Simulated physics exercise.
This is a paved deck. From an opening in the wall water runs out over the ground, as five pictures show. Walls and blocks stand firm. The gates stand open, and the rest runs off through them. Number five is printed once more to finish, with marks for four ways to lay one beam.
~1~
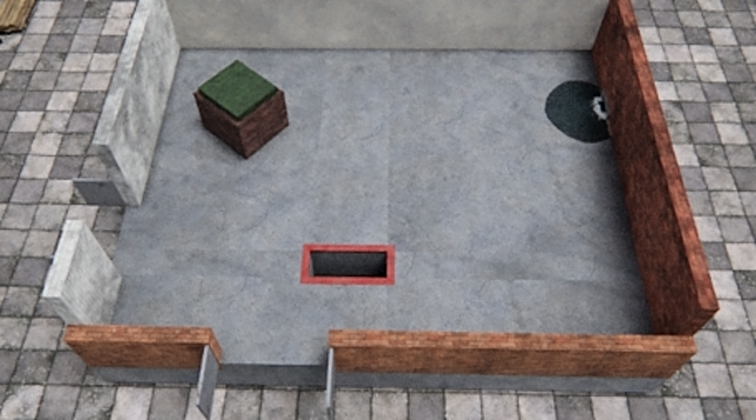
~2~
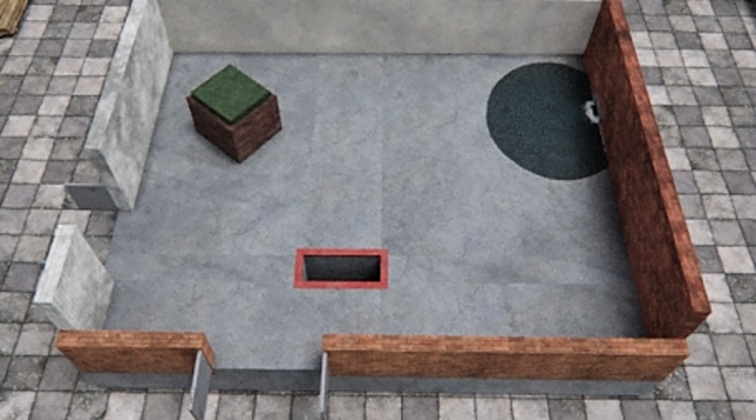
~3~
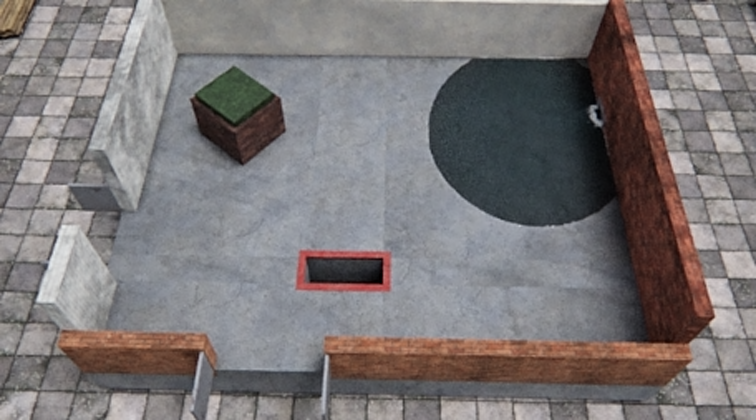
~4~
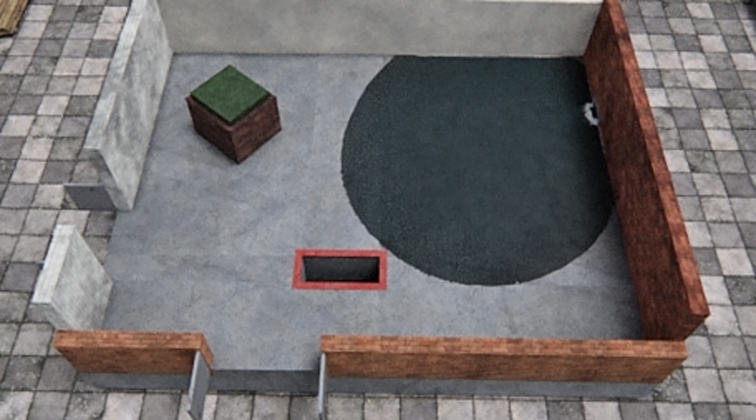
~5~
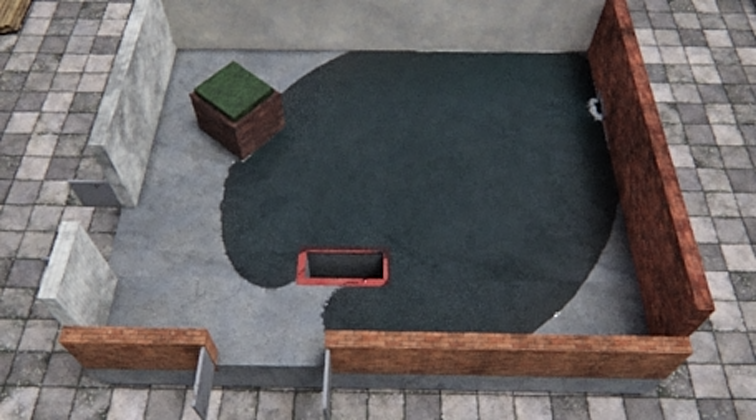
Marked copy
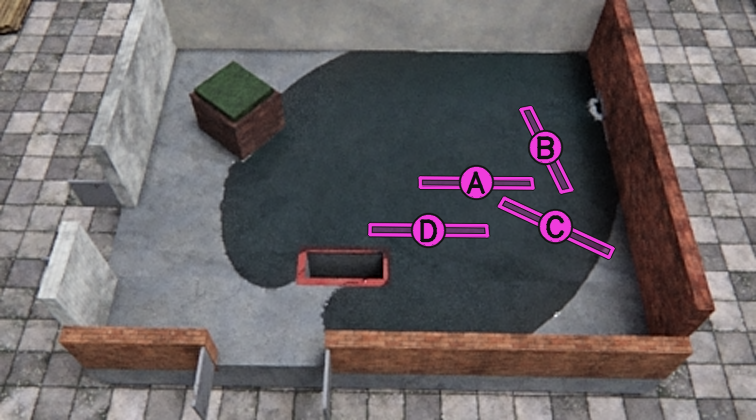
Dark water spread from an outfall in the right-hand brick wall across a walled paved deck, widening in a rounded patch until it reached the grass-topped block and ran into the red-rimmed drain.
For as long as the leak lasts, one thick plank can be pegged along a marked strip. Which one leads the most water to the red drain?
Use place C.
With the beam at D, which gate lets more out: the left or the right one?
More leaves on the left.
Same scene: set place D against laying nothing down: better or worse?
Worse.
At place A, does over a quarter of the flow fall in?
No, it does not.
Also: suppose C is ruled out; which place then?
B it is.
On the marked copy, A from (420, 182) to (532, 183); B from (525, 108) to (566, 190); C from (501, 202) to (610, 252); D from (370, 229) to (487, 230).
With A, about 11 % of the stream runs into the red drain, about 89 % out by the gates.
With B, about 14 % of the stream runs into the red drain, about 85 % out by the gates.
With C, about 27 % of the stream runs into the red drain, about 73 % out by the gates.
With D, about 9 % of the stream runs into the red drain, about 90 % out by the gates.
